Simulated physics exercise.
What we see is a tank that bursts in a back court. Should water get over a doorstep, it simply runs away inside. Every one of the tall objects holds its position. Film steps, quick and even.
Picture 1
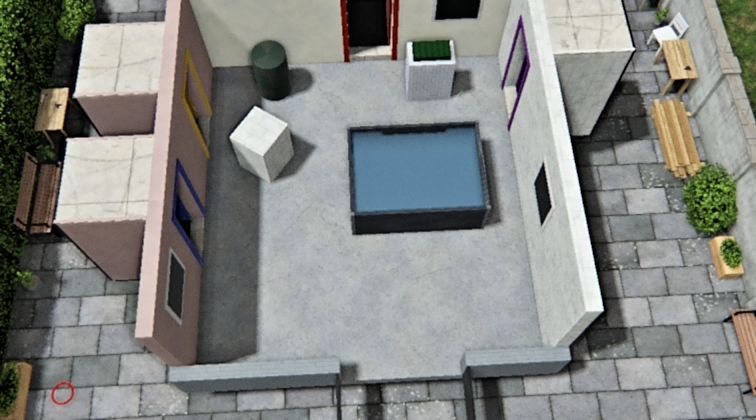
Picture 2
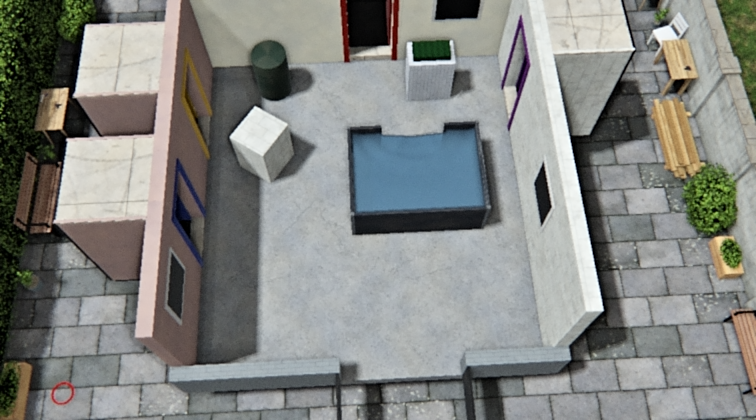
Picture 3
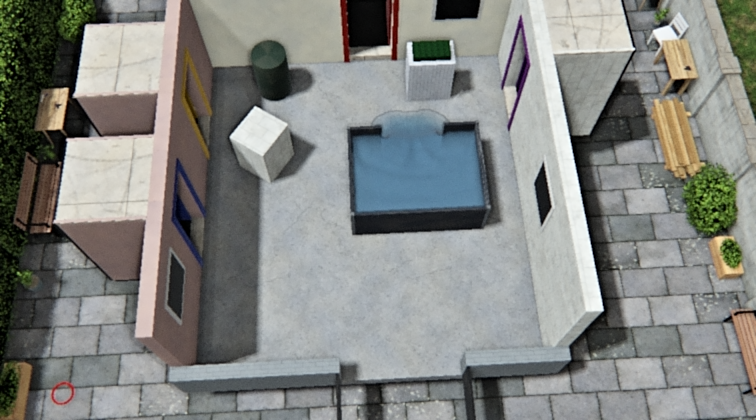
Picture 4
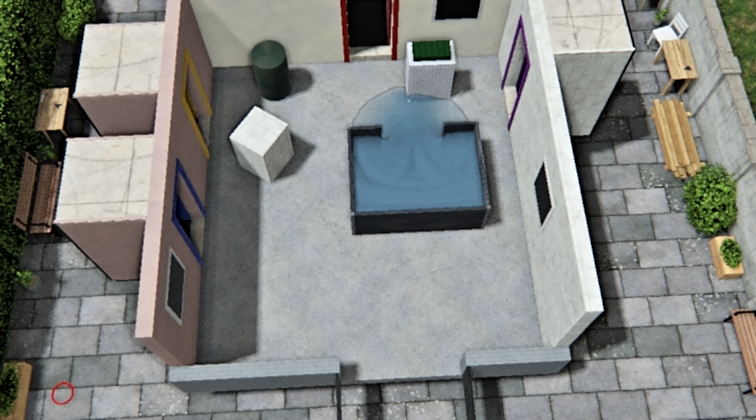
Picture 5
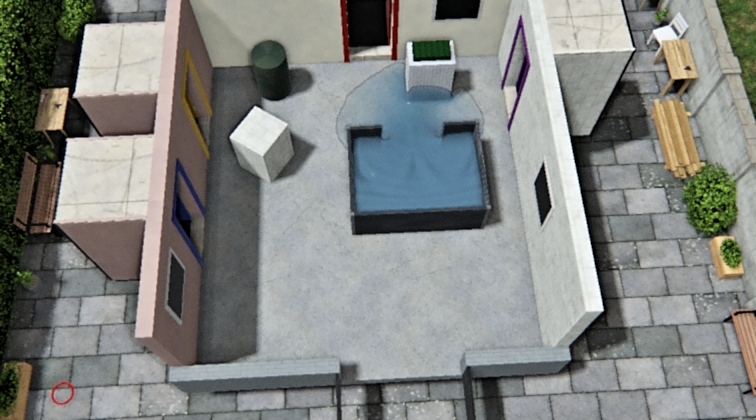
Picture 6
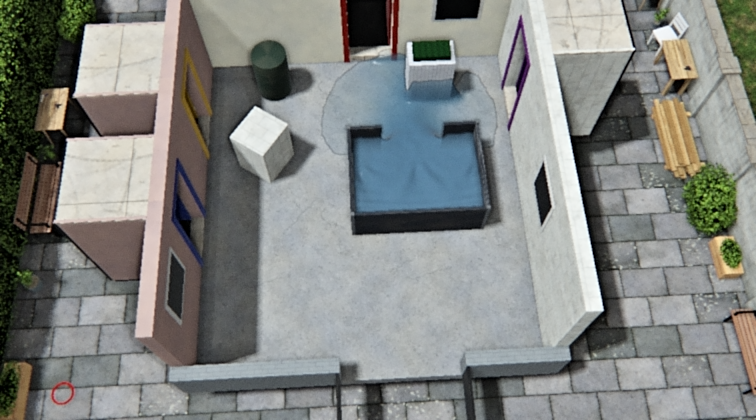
In a walled back court, an open tank of blue water stands still, then a gap opens in its far side and water pours out, spreading across the floor around a white planter box and toward the left.
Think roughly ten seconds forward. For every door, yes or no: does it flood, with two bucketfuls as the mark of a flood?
Purple door: Yes, blue door: No, red door: Yes, yellow door: Yes.
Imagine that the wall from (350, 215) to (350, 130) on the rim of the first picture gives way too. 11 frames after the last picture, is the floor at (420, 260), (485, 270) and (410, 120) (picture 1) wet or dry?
Going in your order, I'd say still bare, then still bare, then still bare.
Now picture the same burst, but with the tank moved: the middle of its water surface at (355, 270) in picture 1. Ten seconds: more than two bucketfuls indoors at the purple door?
As far as I can tell, purple gets swamped.
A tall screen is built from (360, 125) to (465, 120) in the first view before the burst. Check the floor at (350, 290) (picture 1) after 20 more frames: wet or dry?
Answer: That point is left unsoaked.
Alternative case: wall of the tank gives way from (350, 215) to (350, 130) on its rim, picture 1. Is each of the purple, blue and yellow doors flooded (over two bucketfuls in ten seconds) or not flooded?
The purple door falls short, the blue door ends up above, and the yellow door ends up above.
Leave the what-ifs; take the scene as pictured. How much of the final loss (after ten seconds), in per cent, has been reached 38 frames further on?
About 75 per cent.
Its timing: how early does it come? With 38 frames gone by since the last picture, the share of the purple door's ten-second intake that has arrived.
About 95 per cent.
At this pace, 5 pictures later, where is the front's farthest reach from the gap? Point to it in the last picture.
The wet edge reaches furthest near (272, 68).
A moment on, water covers 20 % of the floor; the purple door over two buckets in, the blue door not reached, the red door far over two buckets in, the yellow door not reached.
Next, water covers 30 % of the floor; the purple door far over two buckets in, the blue door not reached, the red door far over two buckets in, the yellow door not reached.
Then, water covers 50 % of the floor; the purple door far over two buckets in, the blue door not reached, the red door far over two buckets in, the yellow door under two buckets in.
Later, water covers 85 % of the floor; the purple door far over two buckets in, the blue door wet at the sill, nothing in, the red door far over two buckets in, the yellow door over two buckets in.
In the end, water covers 95 % of the floor; the purple door far over two buckets in, the blue door wet at the sill, nothing in, the red door far over two buckets in, the yellow door far over two buckets in.
